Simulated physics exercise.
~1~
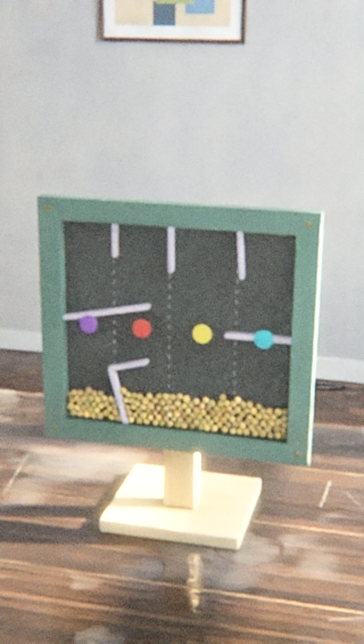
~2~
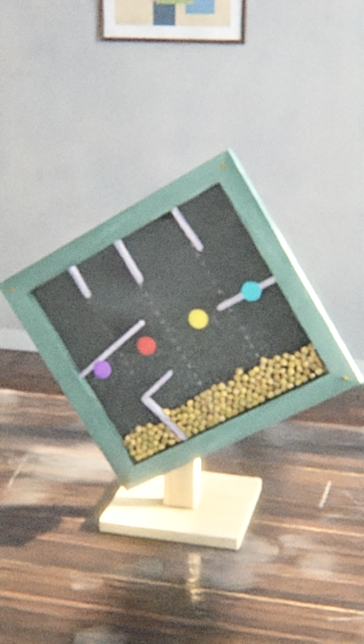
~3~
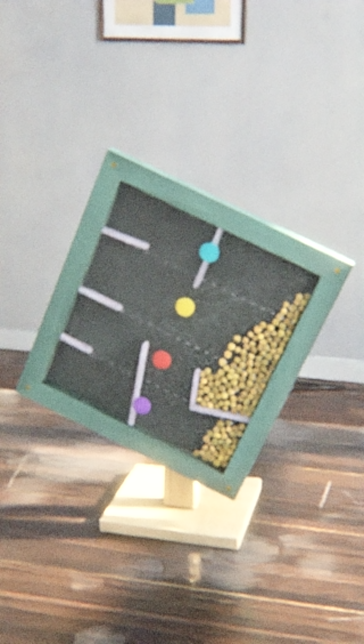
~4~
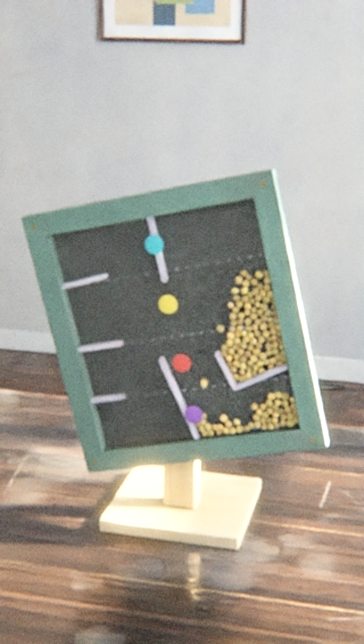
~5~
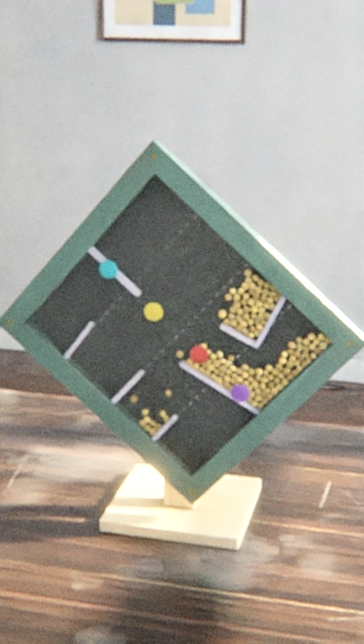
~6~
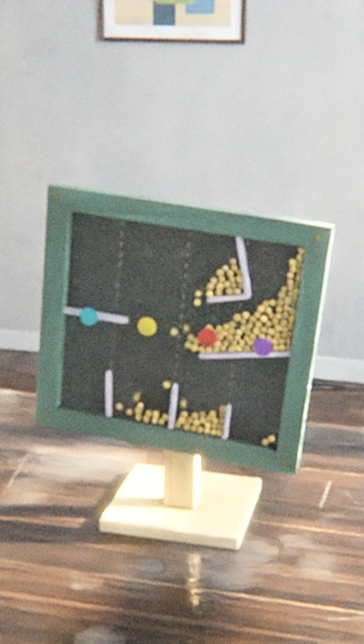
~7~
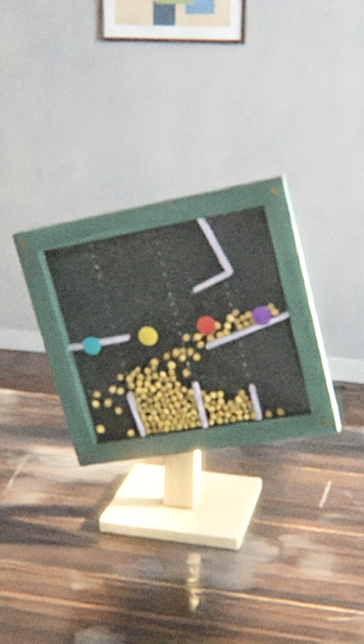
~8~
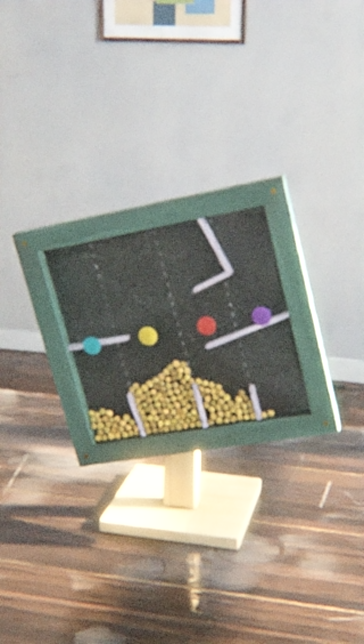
A square green-framed case with a dark window stands on a pale wooden base on a dark plank floor, seen from the front by a still camera, with a framed print on the grey wall behind. Purple, red, yellow and turquoise dots cross its middle among pale bars, and yellowish chickpeas line the bottom. The case turns anticlockwise, and the chickpeas slide right, piling against the side and an angled bar. As it nears upside down, they spill leftward over the bars. It stops tilted, and the last ones drop into a heap around the short lower bars, where they rest.
